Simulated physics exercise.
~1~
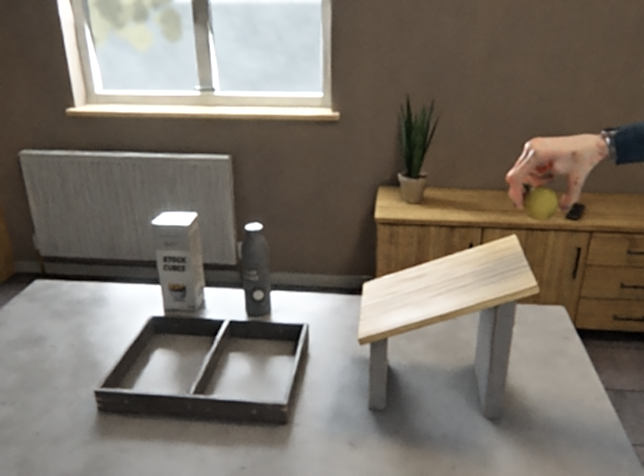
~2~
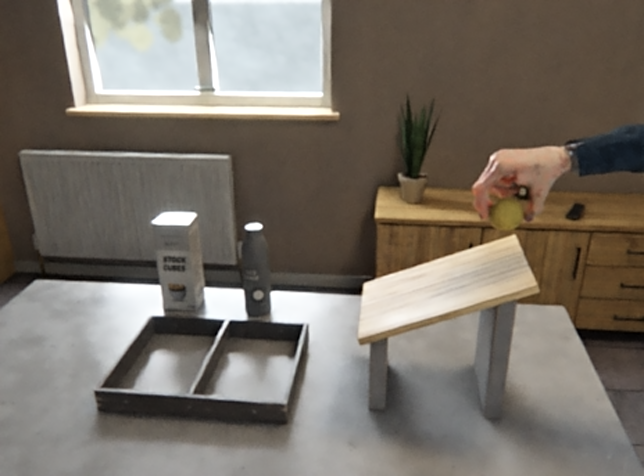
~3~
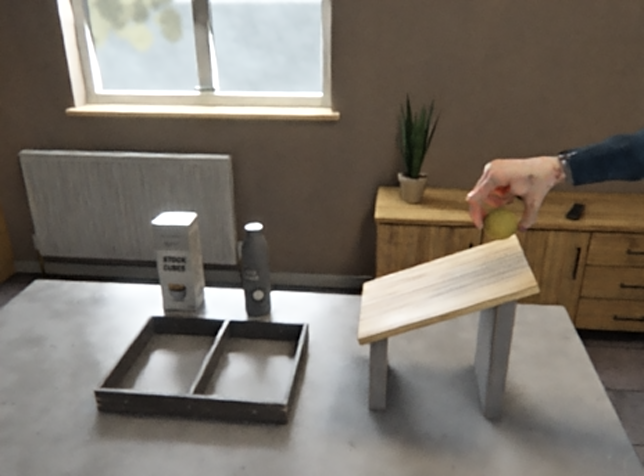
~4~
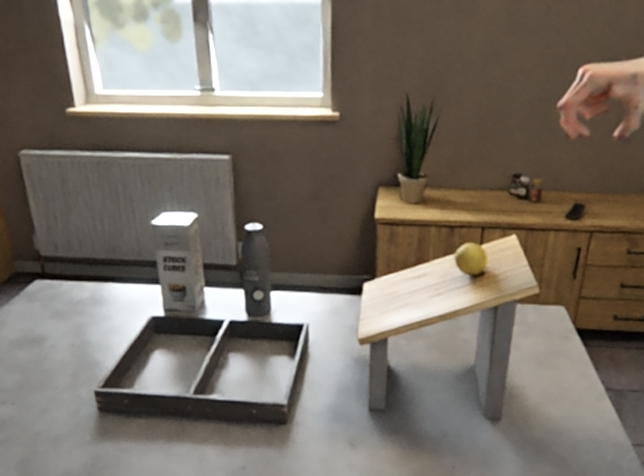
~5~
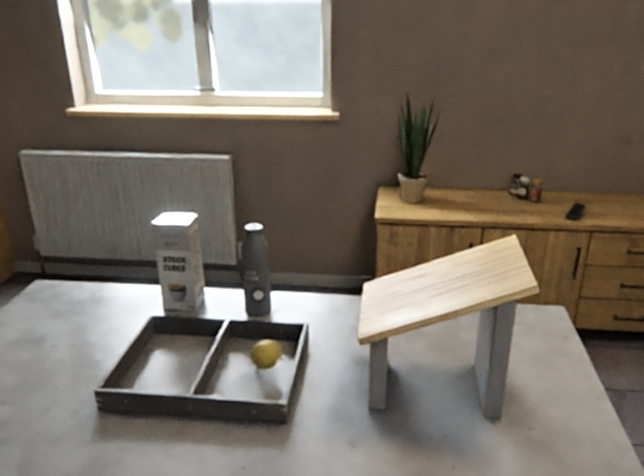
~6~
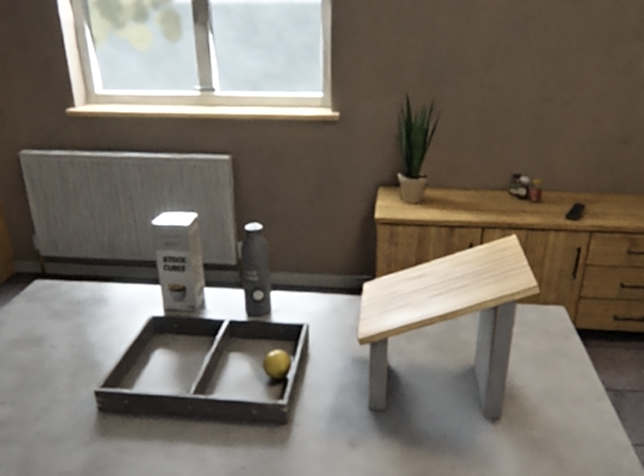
In this clip, a hand lowers a yellow lemon onto a slanted board and releases it, and the lemon travels down to the left into the nearer bay of a dark tray, where it ends up, while a white carton and grey bottle stand still behind.
